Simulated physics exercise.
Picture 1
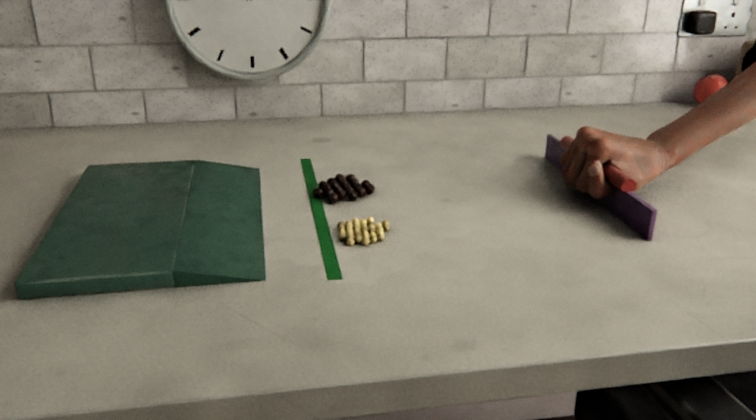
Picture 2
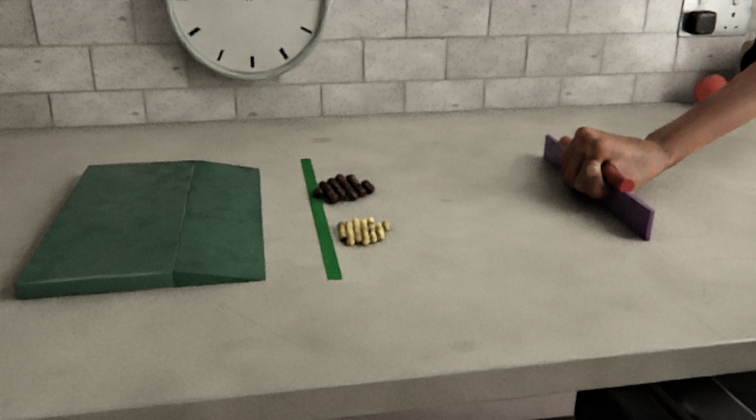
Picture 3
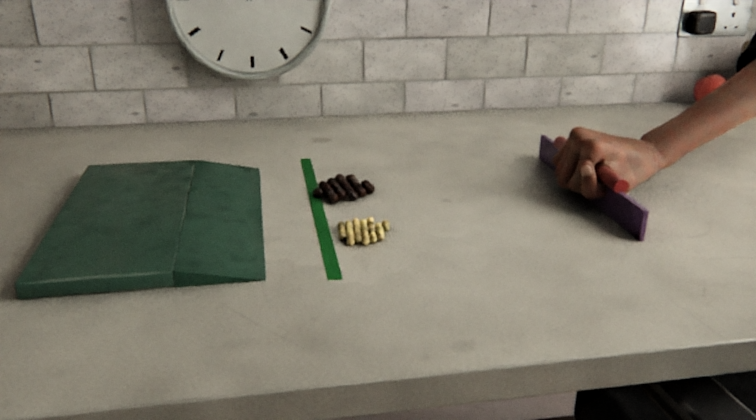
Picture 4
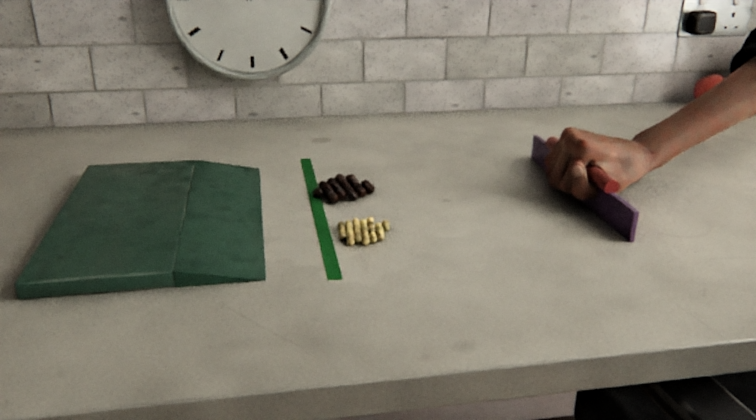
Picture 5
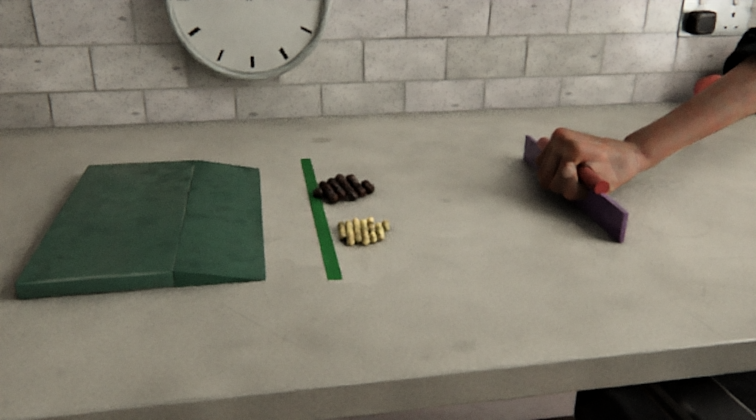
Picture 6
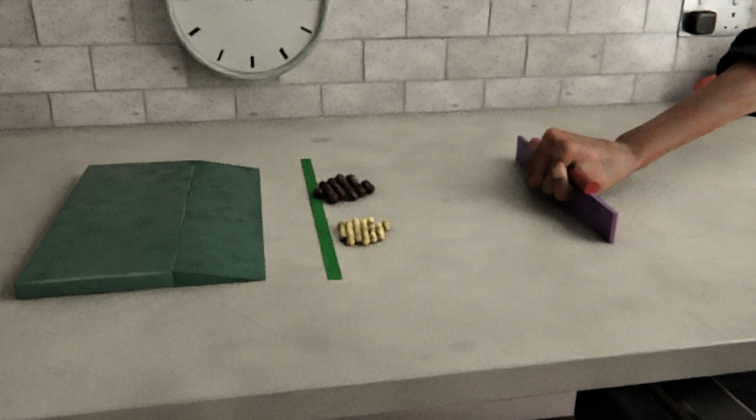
On a pale kitchen counter, a hand slid a purple scraper slowly a short way left, while two small piles, one dark and one cream, lay still beside a green strip and sloping slab.
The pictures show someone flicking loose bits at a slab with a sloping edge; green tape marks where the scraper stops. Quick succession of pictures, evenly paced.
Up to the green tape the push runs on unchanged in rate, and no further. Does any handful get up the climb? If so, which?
The nearer handful does not; the farther handful does not.
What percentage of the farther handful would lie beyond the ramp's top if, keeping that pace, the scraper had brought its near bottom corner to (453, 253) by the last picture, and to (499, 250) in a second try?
About 90 %, then about 60 %.
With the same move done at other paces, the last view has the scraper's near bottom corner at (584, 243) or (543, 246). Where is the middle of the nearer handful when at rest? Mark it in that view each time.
Lab note: Resting centre (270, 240) for the first pace, (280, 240) for the second.
Then, 0.78 s on from there, scraper still moving, near (436, 176); nearer handful the whole lot short of the ramp; farther handful the whole lot short of the ramp.
Then, 1.58 s on from there, scraper stopped at the green tape; nearer handful the whole lot short of the ramp; farther handful the whole lot short of the ramp.
Then, 1.86 s on from there, scraper stopped at the green tape; nearer handful the whole lot short of the ramp; farther handful a little on the ramp, all but a few short of the ramp.
In the end, scraper stopped at the green tape; nearer handful none at all past the top, the whole lot short of the ramp; farther handful none at all past the top, the whole lot short of the ramp.
